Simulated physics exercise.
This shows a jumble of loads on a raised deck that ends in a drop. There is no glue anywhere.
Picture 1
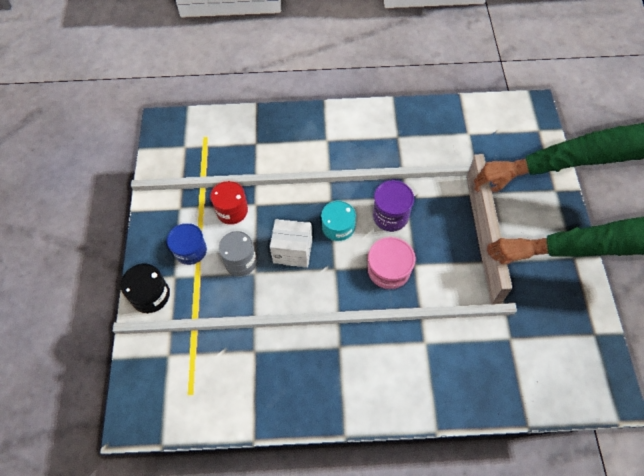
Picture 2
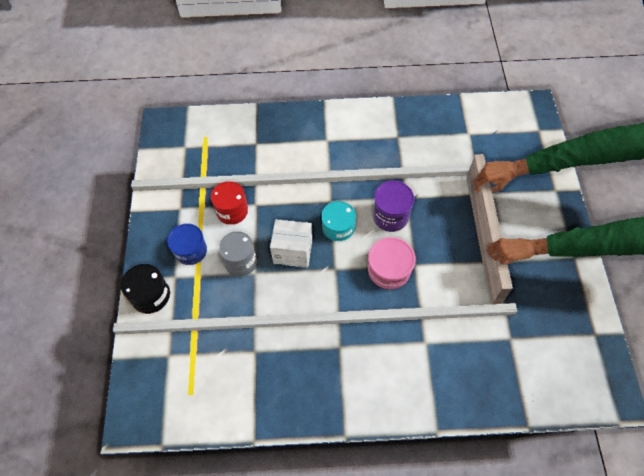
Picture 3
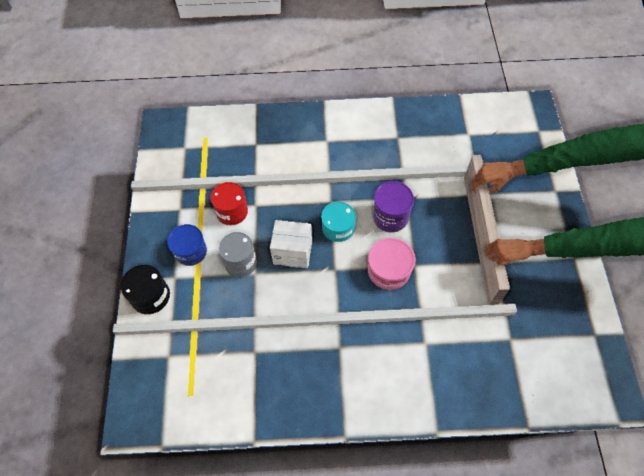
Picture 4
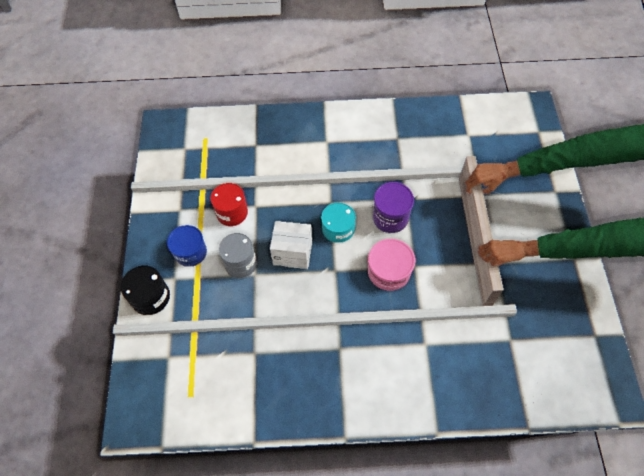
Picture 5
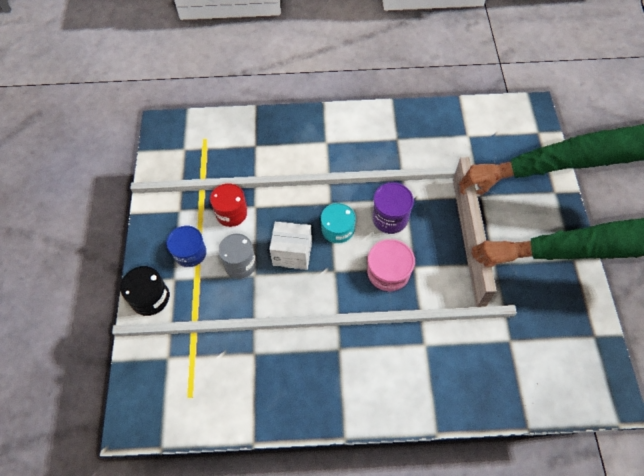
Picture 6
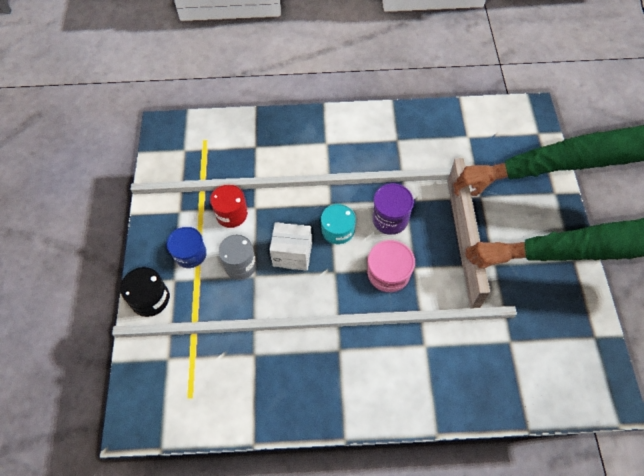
Green-sleeved hands sliding a plank slightly left between two rails on a checkered board, while the coloured containers and white box stay still.
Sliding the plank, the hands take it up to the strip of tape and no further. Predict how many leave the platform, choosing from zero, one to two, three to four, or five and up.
The count that fall off is at least one and at most two.
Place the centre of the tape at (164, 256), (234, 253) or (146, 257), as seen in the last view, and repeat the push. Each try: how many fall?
The counts: 5, 0 and 5.
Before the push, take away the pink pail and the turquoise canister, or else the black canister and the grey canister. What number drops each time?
0 in the first case, 0 in the second.
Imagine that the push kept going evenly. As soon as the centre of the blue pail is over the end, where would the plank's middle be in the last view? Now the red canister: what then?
The blue pail gives roughly (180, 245), the red canister roughly (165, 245).
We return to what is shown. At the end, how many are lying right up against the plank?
It touches 3.
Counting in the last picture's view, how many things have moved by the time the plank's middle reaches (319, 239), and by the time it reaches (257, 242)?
The first number is 5, the next one 7.
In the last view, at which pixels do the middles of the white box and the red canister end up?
Near (141, 264) and (155, 199).
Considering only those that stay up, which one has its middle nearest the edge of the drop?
That is the black canister.
Soon after, none off yet; black canister at rest near (146, 292); blue pail at rest near (188, 248); red canister at rest near (230, 206).
Then, none off yet; black canister at rest near (146, 292); blue pail moved about its own width near (169, 243); red canister moved a little near (223, 203).
At rest, the number that fall off is one or two; fallen, grey canister.
